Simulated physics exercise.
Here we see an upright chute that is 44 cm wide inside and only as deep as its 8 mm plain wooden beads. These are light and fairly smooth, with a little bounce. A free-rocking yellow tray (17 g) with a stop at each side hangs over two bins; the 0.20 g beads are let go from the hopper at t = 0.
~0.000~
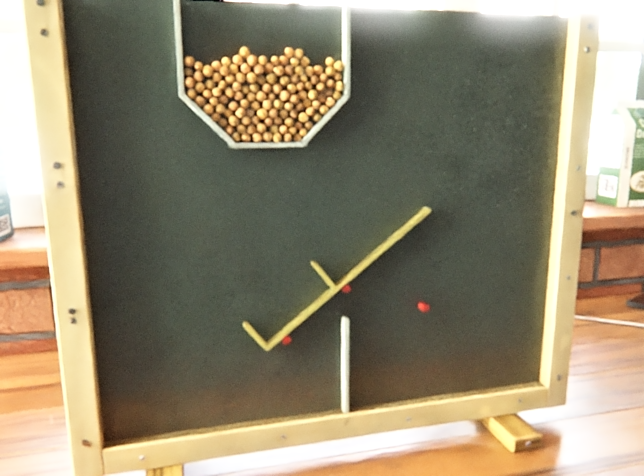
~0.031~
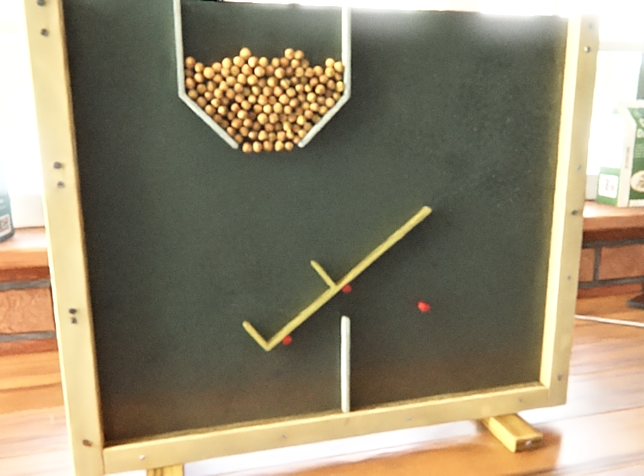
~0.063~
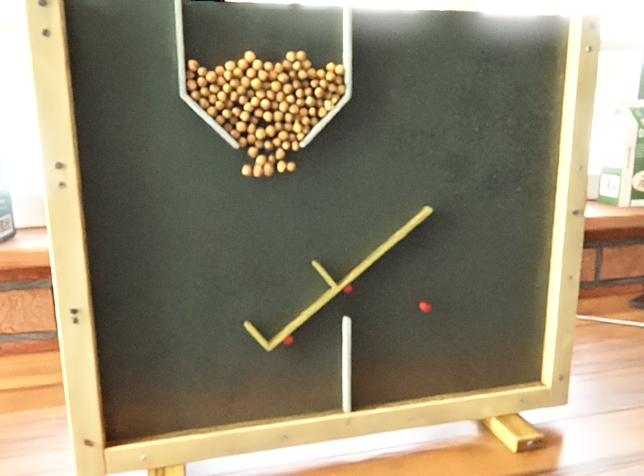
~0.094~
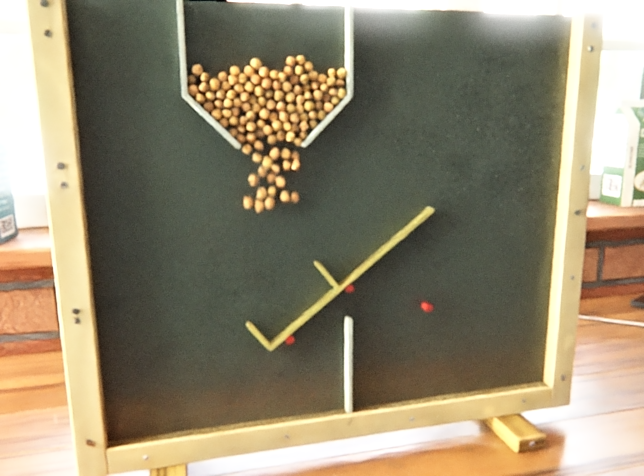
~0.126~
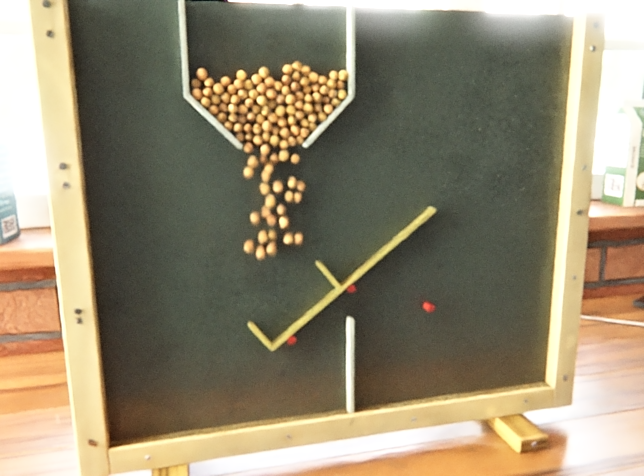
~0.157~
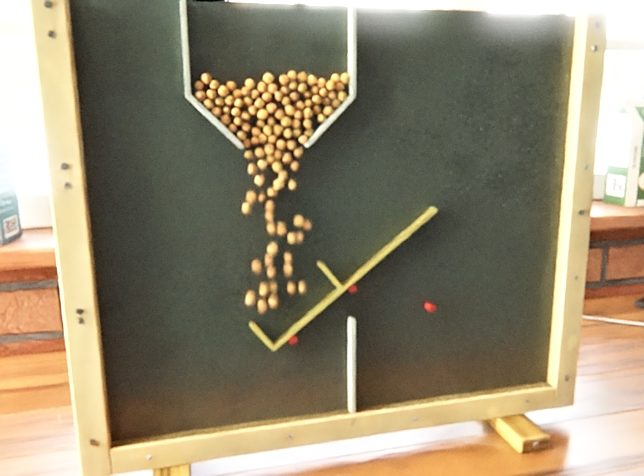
Light brown wooden beads pour out through the opened bottom of a pale-edged hopper, first a small clump, then a lengthening, scattered stream dropping toward the lower left part of a tilted yellow tray. The tray stays slanted, left end down, above a short white divider and among three red dots on a dark, wood-framed upright board. Seen from the front in a bright room with a wooden floor, the view drifts very slightly.
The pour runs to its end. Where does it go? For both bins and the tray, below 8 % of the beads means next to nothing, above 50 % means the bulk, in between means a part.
Once it's quiet, the right bin holds barely any, the left bin holds the lion's share, and the tray holds a modest share.
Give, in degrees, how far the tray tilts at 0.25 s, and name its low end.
40° or so, left end low.
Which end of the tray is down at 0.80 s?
The tray's left end is the low one.
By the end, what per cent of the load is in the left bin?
I'd put it at around 60 in a hundred.
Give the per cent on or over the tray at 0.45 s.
Around 60 per cent of the load.
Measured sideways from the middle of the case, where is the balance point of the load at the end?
It sits around 11 cm left of centre.
After 0.25 s 65 % have left the hopper; tray left end down 38°; on or over it 55 %, past it to the left 5 %, to the right 0 %.
After 0.45 s 100 % have left the hopper; tray left end down 38°; on or over it 60 %, past it to the left 40 %, to the right 0 %.
After 0.80 s 100 % have left the hopper; tray left end down 38°; on or over it 40 %, past it to the left 60 %, to the right 0 %.
All still by 1.8 s, right bin 0 %, left bin 60 %, tray 40 %; tray left end down 38°.
